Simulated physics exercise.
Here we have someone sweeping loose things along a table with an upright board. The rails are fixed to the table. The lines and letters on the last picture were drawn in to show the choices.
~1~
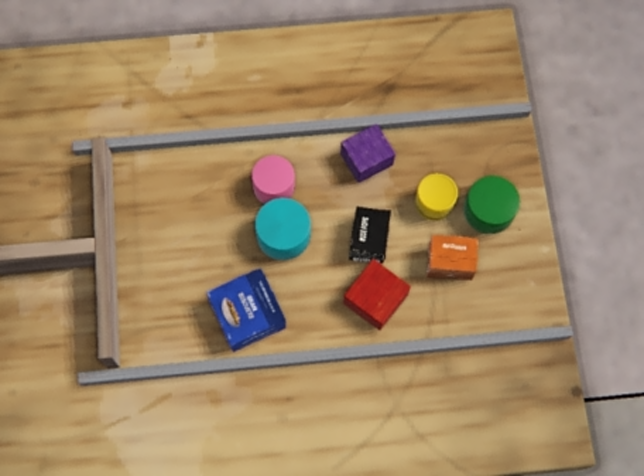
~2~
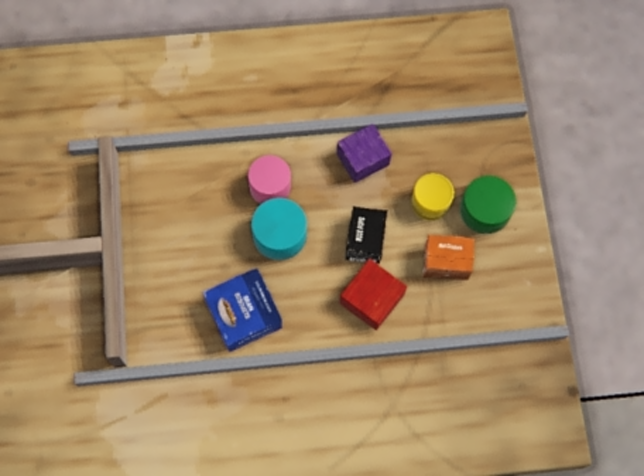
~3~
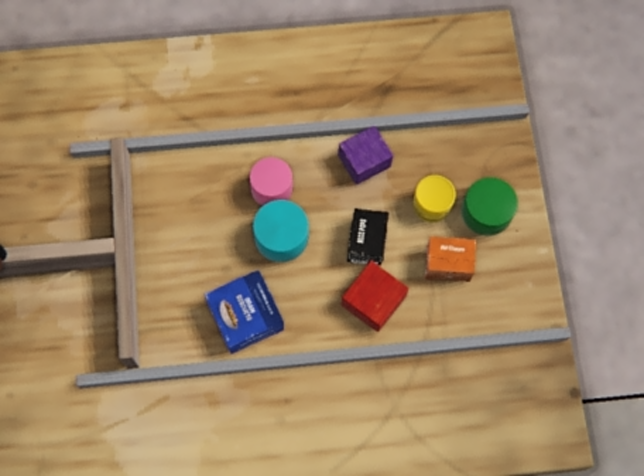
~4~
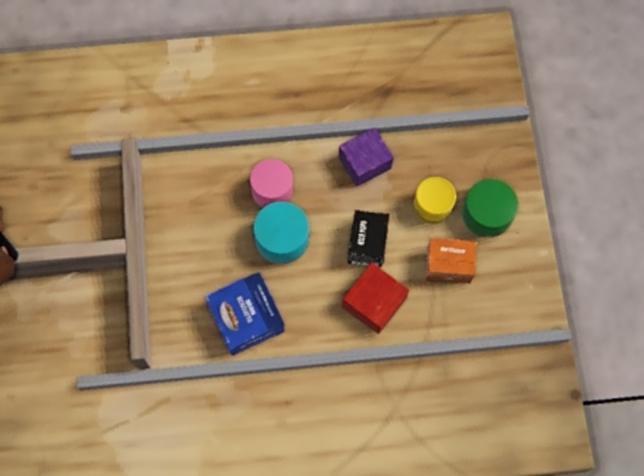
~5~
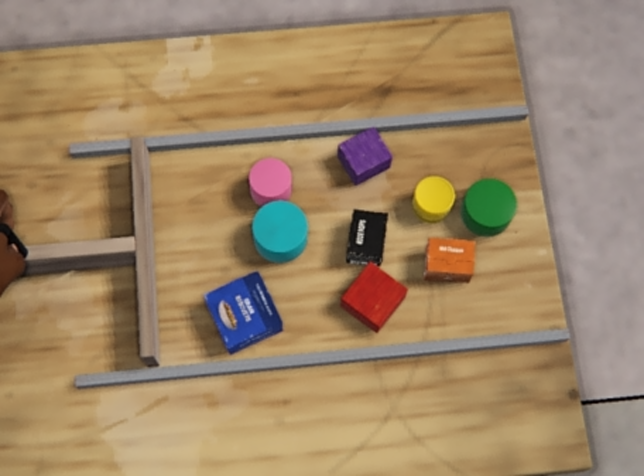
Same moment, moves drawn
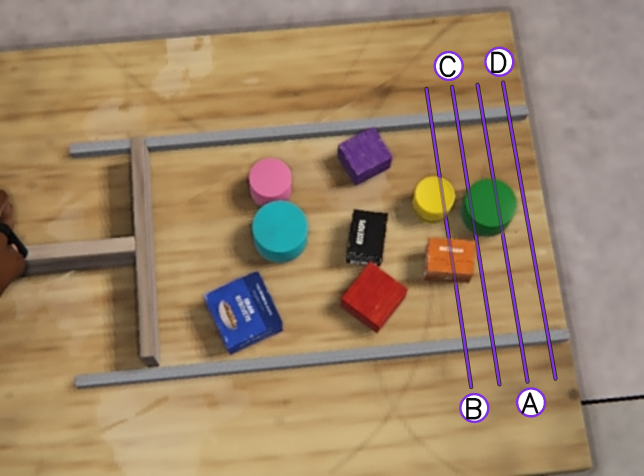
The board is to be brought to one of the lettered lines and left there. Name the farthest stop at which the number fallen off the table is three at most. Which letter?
No farther than C.
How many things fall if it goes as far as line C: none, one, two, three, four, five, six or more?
In all, three.
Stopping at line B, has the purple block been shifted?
Yes.
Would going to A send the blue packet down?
By then, no.
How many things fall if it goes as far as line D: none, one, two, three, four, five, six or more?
In all, six or more.
On the marked copy, A at (501, 226); B at (448, 231); C at (475, 228); D at (528, 223).
Taking C. A third of the way, board (263, 232); blue packet (308, 312); pink pot (287, 182).
Two thirds of the way, board (384, 221); orange packet (505, 254); green tin (491, 203).
When it is over, board (476, 213); orange packet over the edge; green tin over the edge; three fallen.
As for the rest, A drops five; B is within the limit but short; D drops nine.
